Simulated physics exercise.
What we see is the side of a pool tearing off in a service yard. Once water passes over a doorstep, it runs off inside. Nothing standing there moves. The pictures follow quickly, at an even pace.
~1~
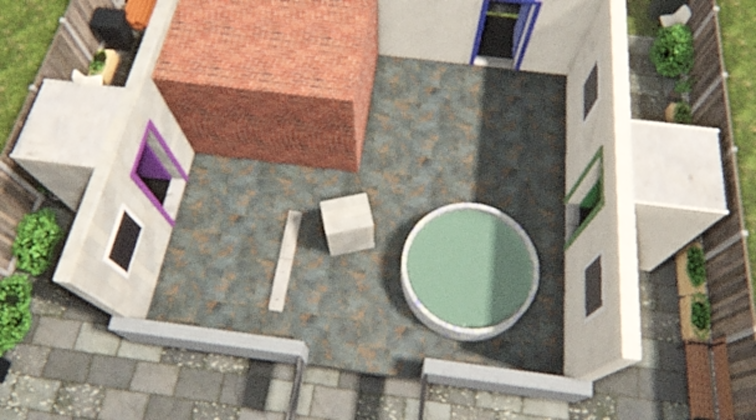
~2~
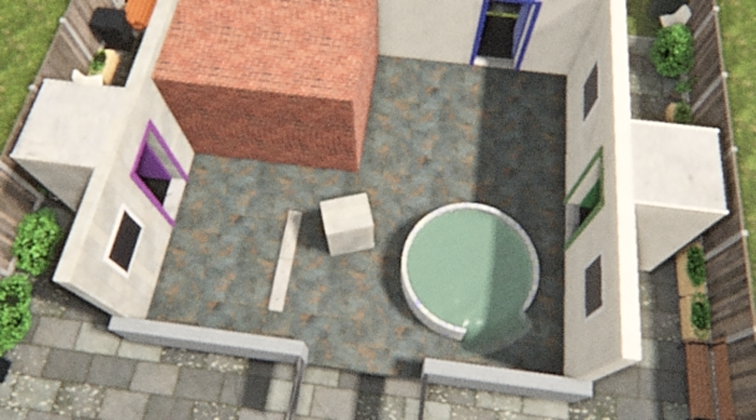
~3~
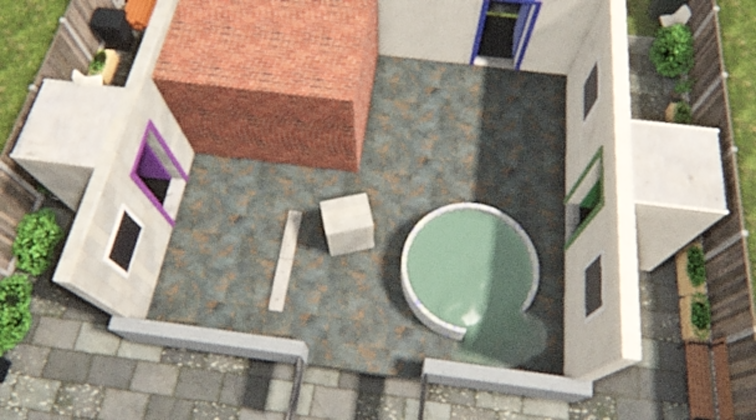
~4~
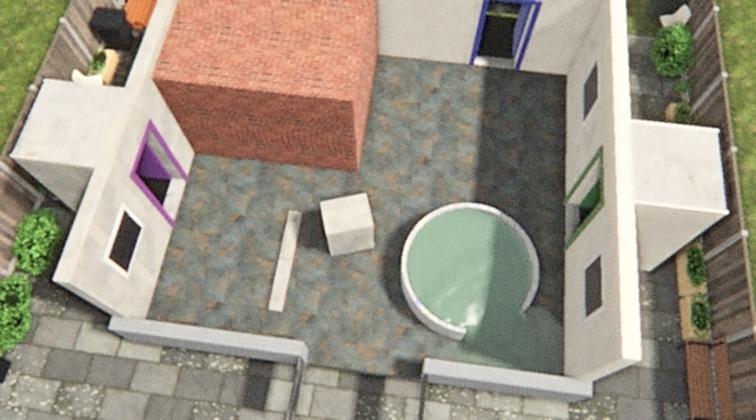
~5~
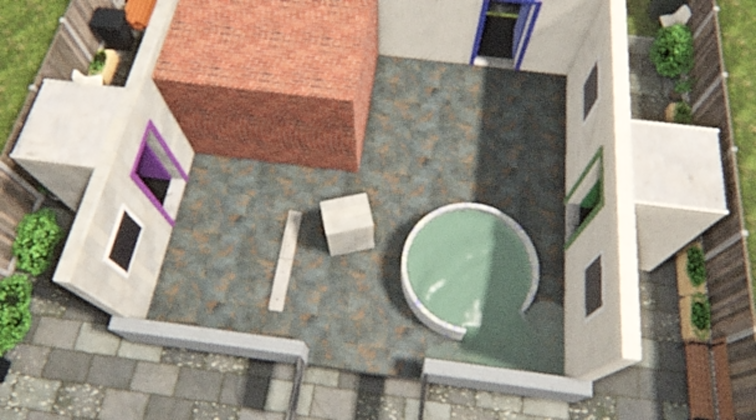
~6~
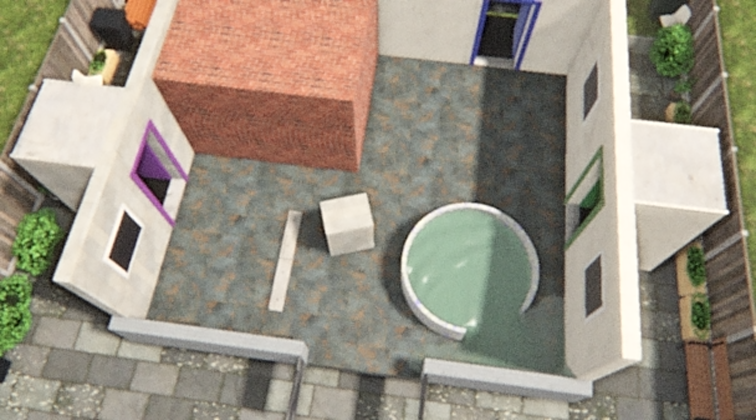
Pale green water lies still in a round, white-rimmed pool on the right of a walled stone yard, near a pale block and a brick structure. Then the pool's lower right side opens, and water pours through the gap, spreading over the dark paving toward the lower right.
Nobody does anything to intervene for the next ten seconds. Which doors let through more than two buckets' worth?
Purple door: No, two buckets or less; blue door: Yes, more than two; green door: No, two buckets or less.
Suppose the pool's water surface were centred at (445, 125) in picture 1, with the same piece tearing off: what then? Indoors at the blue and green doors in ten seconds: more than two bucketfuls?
Blue door: Below the limit; green door: Above the limit.
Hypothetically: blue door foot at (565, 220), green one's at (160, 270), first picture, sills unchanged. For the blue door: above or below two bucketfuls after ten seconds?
As for the blue one, it tops the limit.
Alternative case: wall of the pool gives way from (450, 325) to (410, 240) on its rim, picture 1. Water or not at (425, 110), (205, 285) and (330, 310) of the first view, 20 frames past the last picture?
The three spots, in order, are spared, inundated and inundated.
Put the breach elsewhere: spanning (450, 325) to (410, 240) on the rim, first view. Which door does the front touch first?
It's the purple one.
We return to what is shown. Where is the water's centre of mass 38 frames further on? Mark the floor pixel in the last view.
About (450, 248).
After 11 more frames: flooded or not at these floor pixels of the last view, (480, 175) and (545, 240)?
Lab note, in the order given: Unwetted; wet through.
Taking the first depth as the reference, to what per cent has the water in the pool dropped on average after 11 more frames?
I'd say around 54 per cent.
A moment on, water covers 10 % of the floor; the purple door not reached, the blue door not reached, the green door not reached.
Next, water covers 25 % of the floor; the purple door not reached, the blue door not reached, the green door wet at the sill, nothing in.
Then, water covers 50 % of the floor; the purple door not reached, the blue door wet at the sill, nothing in, the green door wet at the sill, nothing in.
Later, water covers 70 % of the floor; the purple door wet at the sill, nothing in, the blue door over two buckets in, the green door wet at the sill, nothing in.
In the end, water covers 95 % of the floor; the purple door wet at the sill, nothing in, the blue door far over two buckets in, the green door under two buckets in.
